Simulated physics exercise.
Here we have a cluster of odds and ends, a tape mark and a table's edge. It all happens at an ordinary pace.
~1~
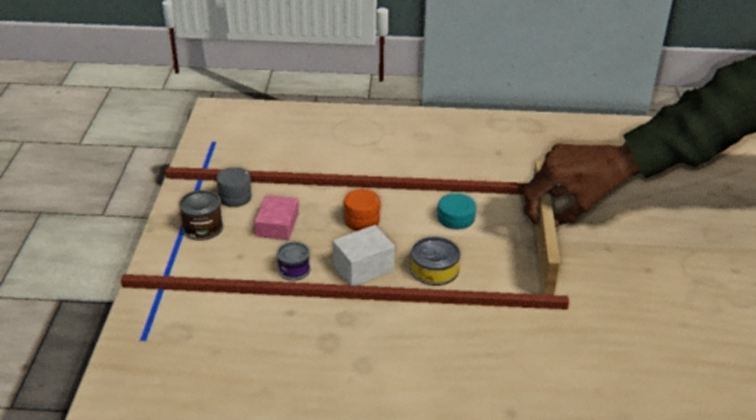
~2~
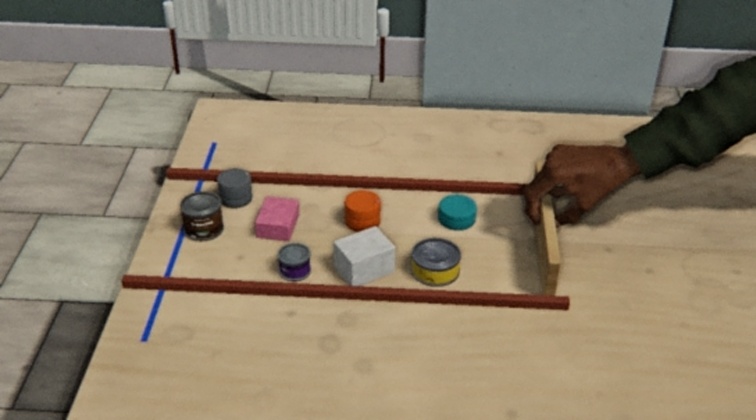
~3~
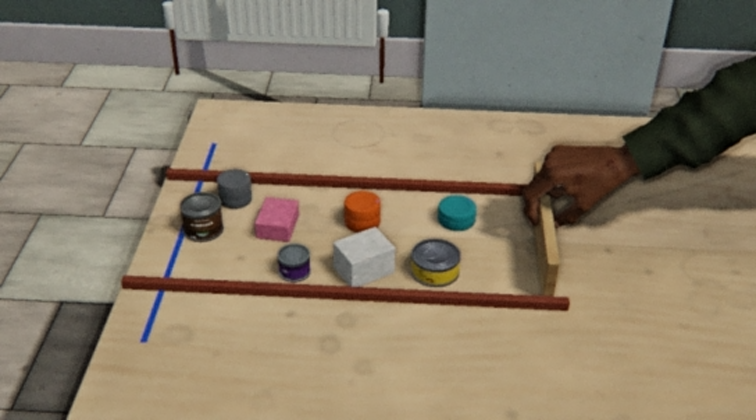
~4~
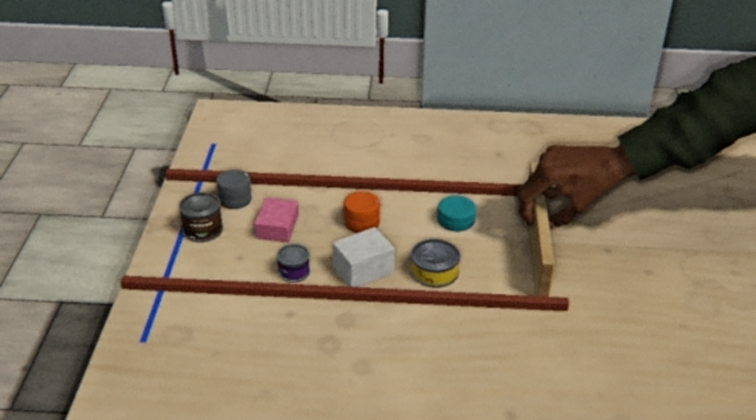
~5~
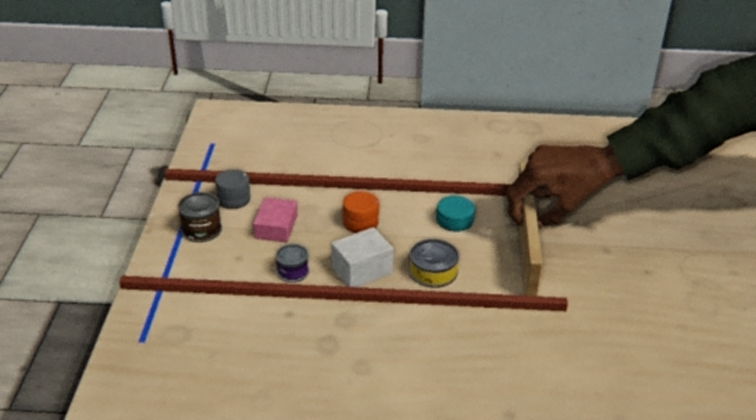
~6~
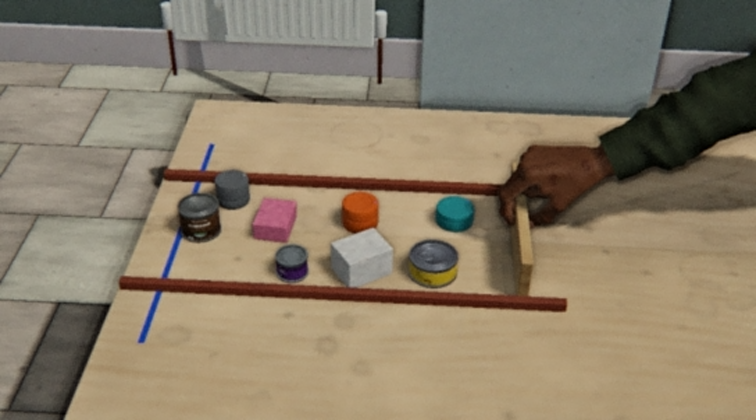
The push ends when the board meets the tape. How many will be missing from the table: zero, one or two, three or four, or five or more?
In the end the number that fall off is five or more.
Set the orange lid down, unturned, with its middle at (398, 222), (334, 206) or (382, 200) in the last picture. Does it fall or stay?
In turn it survives; falls; holds on.
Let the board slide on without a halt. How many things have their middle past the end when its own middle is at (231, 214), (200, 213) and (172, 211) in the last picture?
Place by place, 2, 3 and 5.
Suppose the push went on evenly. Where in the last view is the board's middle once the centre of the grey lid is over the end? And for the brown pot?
For the grey lid at (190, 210), for the brown pot at (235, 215).
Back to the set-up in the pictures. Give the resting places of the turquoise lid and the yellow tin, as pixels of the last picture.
Near (171, 198) and (145, 254).
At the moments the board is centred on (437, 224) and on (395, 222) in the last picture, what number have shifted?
The counts are 3 and 5.
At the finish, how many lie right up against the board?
In contact: 3.
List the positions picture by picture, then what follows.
The first frame shows brown pot (201, 215); grey lid (234, 187); pink block (277, 217); board (544, 226); tape (183, 228).
The second frame shows grey lid (235, 188); orange lid (363, 211).
The third frame shows pink block (277, 219); turquoise lid (457, 213).
The fourth frame shows brown pot (201, 217); board (539, 228).
The fifth frame shows grey lid (233, 189); white block (362, 258).
The sixth frame shows brown pot (200, 218); grey lid (232, 189); pink block (275, 220); board (520, 228); tape (181, 230).
Early on, none off yet; brown pot at rest near (200, 218); grey lid at rest near (232, 189); pink block at rest near (275, 220).
A while later, none off yet; brown pot travelled a little near (178, 220); grey lid at rest near (232, 189); pink block travelled about its own width near (215, 229).
Finally, the number that fall off is five or more; lost, white block, purple pot, pink block, grey lid and brown pot.
